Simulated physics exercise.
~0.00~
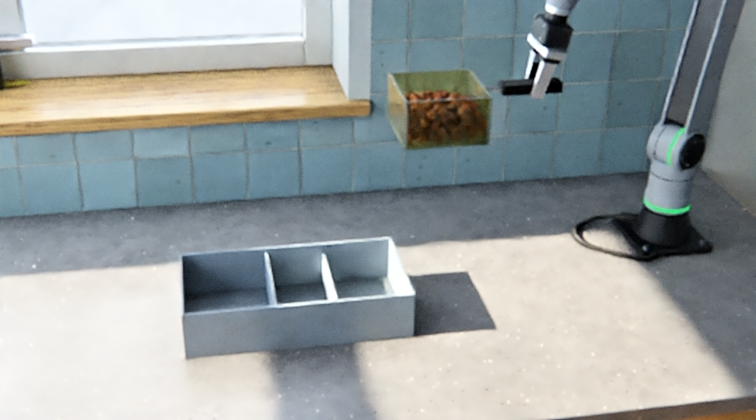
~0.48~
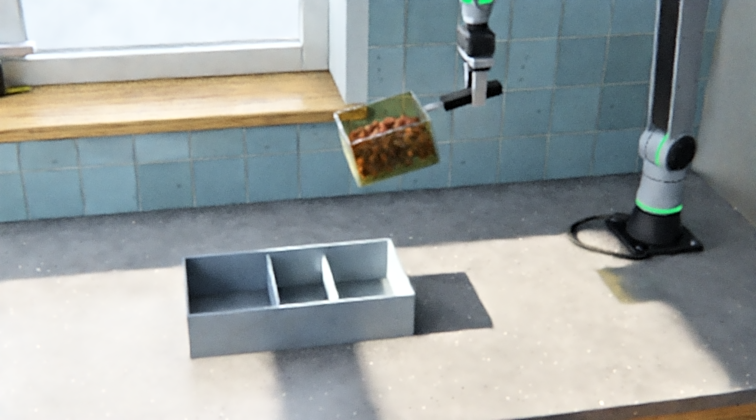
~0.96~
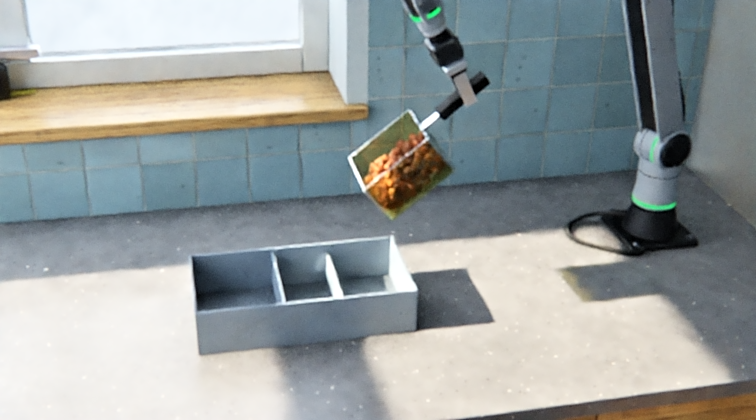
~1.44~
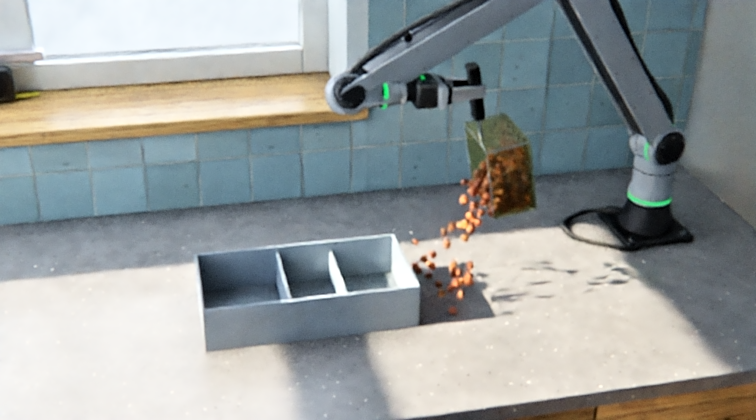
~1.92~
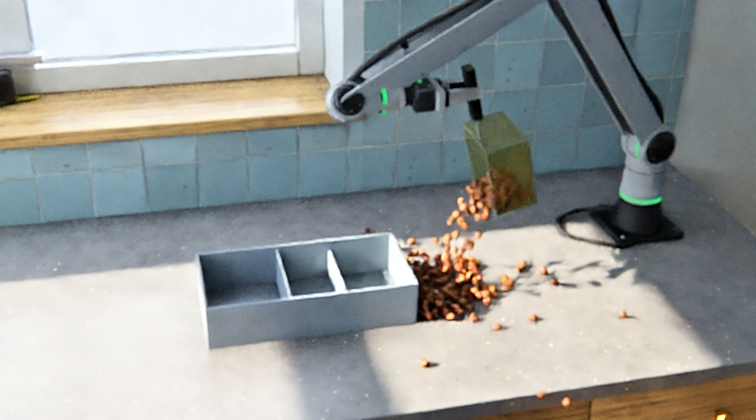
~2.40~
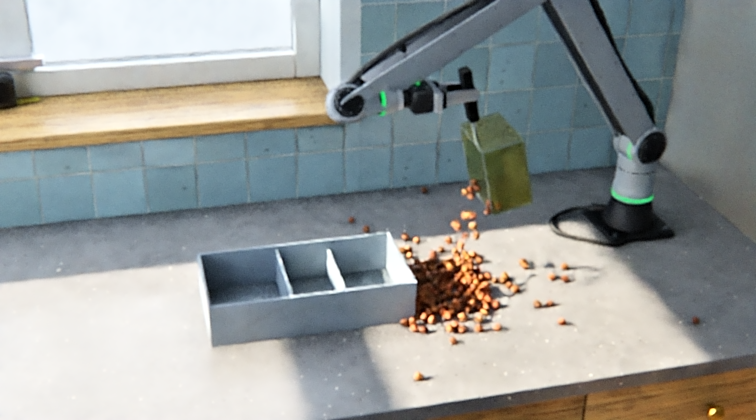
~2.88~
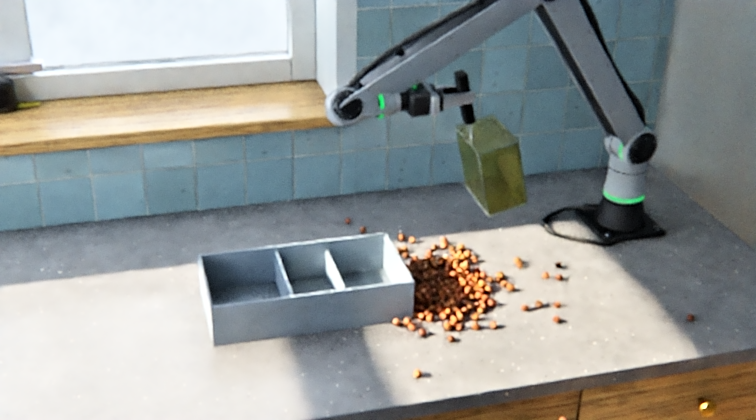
A robot arm tips a clear box, spilling all its hazelnuts beside the grey divided crate.
